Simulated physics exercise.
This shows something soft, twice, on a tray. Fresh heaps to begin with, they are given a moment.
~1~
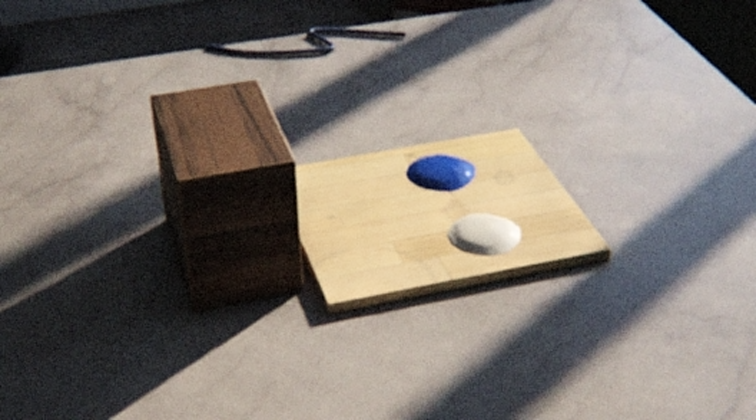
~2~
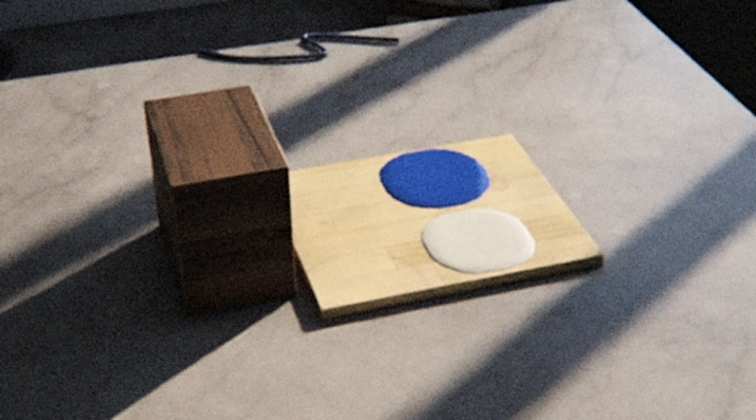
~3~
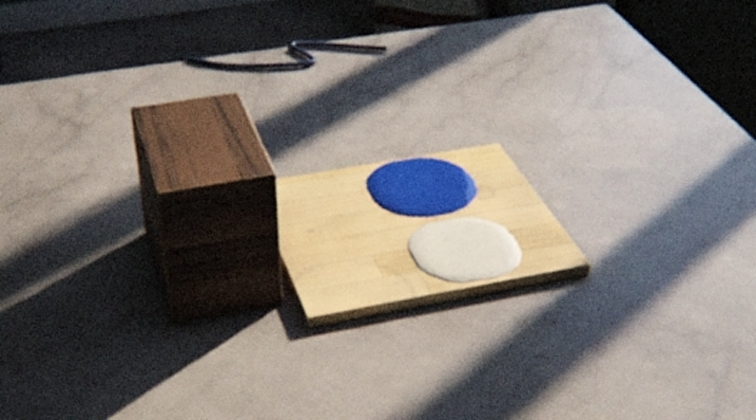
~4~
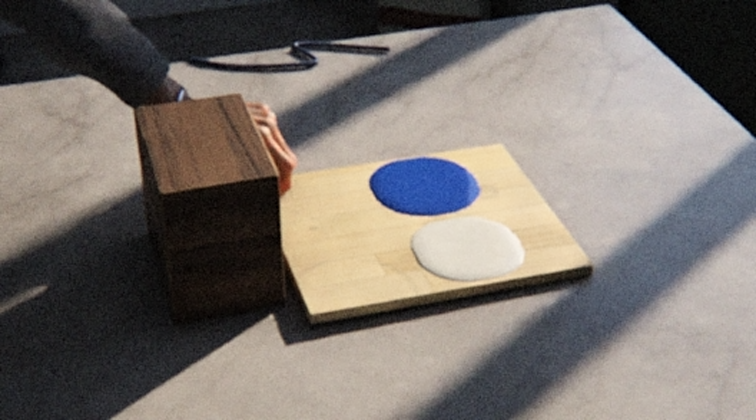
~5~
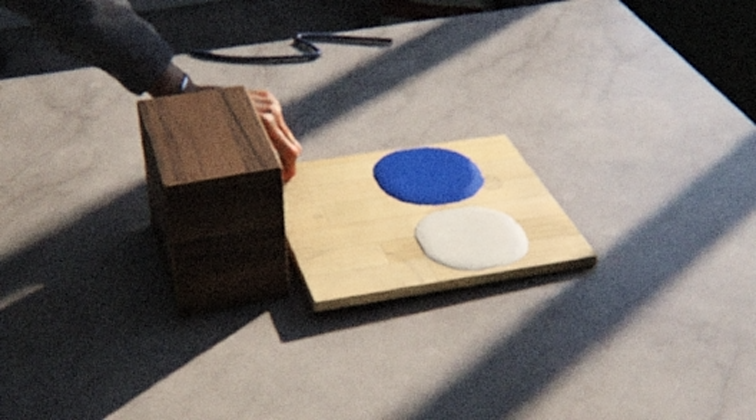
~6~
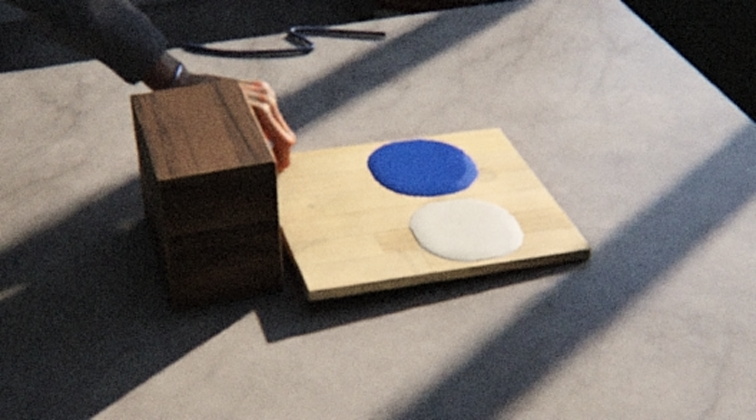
On a sunlit tabletop, blue and white paste spread on a tray before a hand slightly raises one end.
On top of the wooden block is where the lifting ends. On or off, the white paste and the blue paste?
In the end the white paste makes it off; meanwhile the blue paste makes it off.
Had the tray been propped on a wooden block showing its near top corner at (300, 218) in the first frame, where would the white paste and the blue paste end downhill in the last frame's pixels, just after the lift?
At (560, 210), then at (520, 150).
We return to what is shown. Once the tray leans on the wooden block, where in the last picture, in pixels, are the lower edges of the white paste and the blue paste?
In the last picture, the first is near (571, 213) and the second near (524, 153).
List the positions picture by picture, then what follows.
The tray lies flat; white paste (485, 231) a low mound; blue paste (441, 169) a low mound; wooden block (243, 239), in the first frame.
They settle; white paste (478, 238) spread thin; blue paste (435, 177) spread thin, in the second frame.
At rest; white paste (464, 247) spread thin; blue paste (422, 186) spread thin, in the third frame.
A hand takes the end; white paste (467, 247) spread thin; blue paste (424, 185) spread thin, in the fourth frame.
The end is rising; white paste (471, 236) spread thin; blue paste (428, 174) spread thin, in the fifth frame.
The tray slopes by about 3°; white paste (466, 228) spread thin; blue paste (422, 166) spread thin; wooden block (223, 239), in the sixth frame.
Next, slope about 35°; the white paste is dripping off the low end; the blue paste is dripping off the low end.
After that, the white paste is dripping off the low end; the blue paste is dripping off the low end.
Finally, slope about 35°; the white paste is dripping off the low end; the blue paste is dripping off the low end.
